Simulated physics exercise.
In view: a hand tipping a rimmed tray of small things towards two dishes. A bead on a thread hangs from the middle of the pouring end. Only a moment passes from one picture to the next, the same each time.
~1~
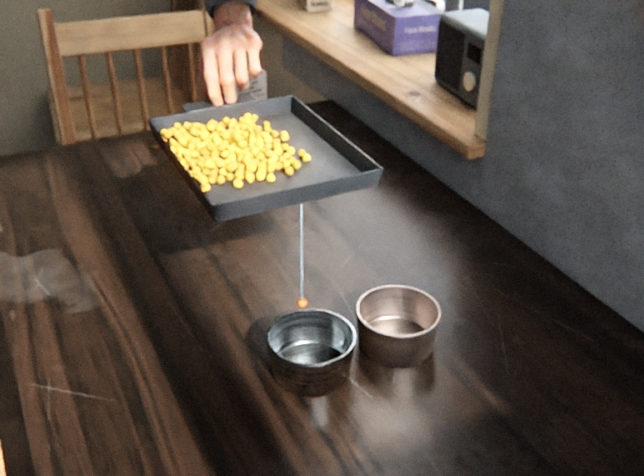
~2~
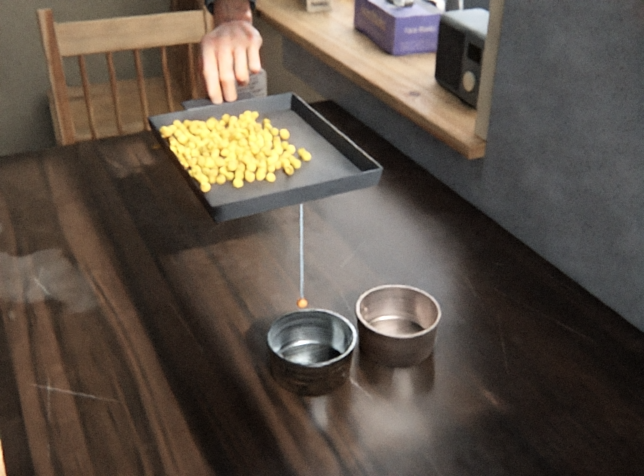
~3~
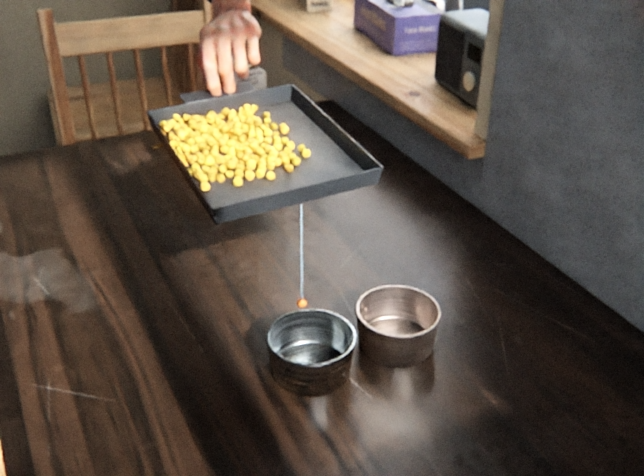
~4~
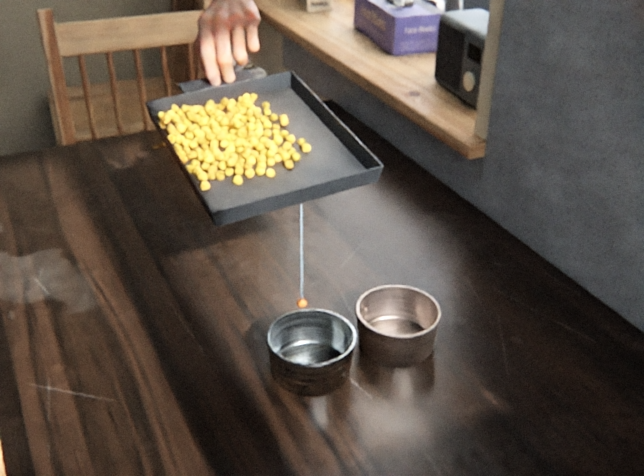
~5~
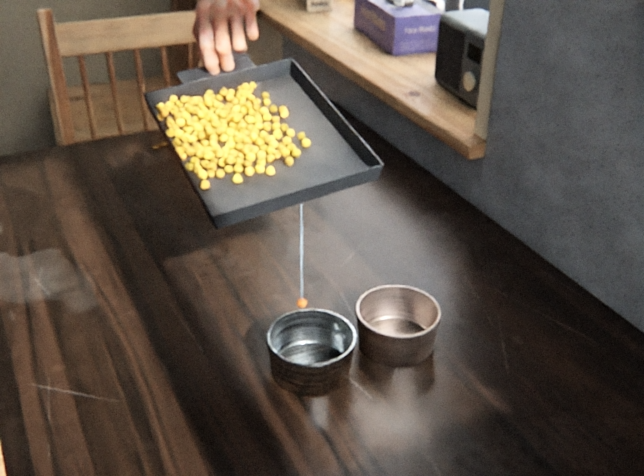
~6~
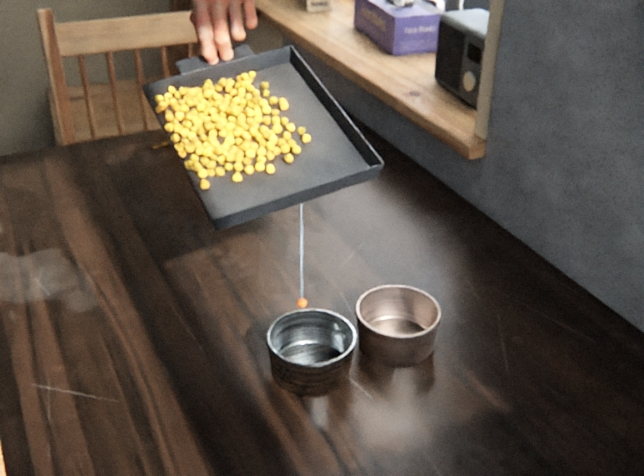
At a dark wooden table, a hand gradually tilting a rimmed tray of yellow puffed balls, its near left corner dipping lowest.
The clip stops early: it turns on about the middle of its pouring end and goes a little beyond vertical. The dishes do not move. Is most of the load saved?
Together they catch under half.
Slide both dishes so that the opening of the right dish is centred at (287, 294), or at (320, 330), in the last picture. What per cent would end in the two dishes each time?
In turn 10 and 70 in a hundred.
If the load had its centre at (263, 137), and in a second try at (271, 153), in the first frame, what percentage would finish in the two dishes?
Roughly 20 per cent, and 40 per cent.
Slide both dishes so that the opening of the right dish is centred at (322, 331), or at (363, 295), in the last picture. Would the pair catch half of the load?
First above a half, then the smaller part.
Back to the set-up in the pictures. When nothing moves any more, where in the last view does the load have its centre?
Roughly at (248, 389).
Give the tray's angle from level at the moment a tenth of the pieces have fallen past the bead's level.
Around 110° of tilt.
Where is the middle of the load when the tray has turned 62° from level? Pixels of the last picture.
Roughly at (233, 171).
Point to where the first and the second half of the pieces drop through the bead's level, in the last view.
At about (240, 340), then at (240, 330).
Just after the last frame, tray tipped steeply; almost all on the tray; just a few in the air.
A moment on, tray tipped past a quarter turn; almost all on the tray; about a tenth outside both; just a few in the air.
Further on, tray tipped past a quarter turn; roughly a quarter in the left dish; the larger part outside both.
When it is over, tray tipped past a quarter turn; roughly a quarter in the left dish; not one in the right dish; the larger part outside both.
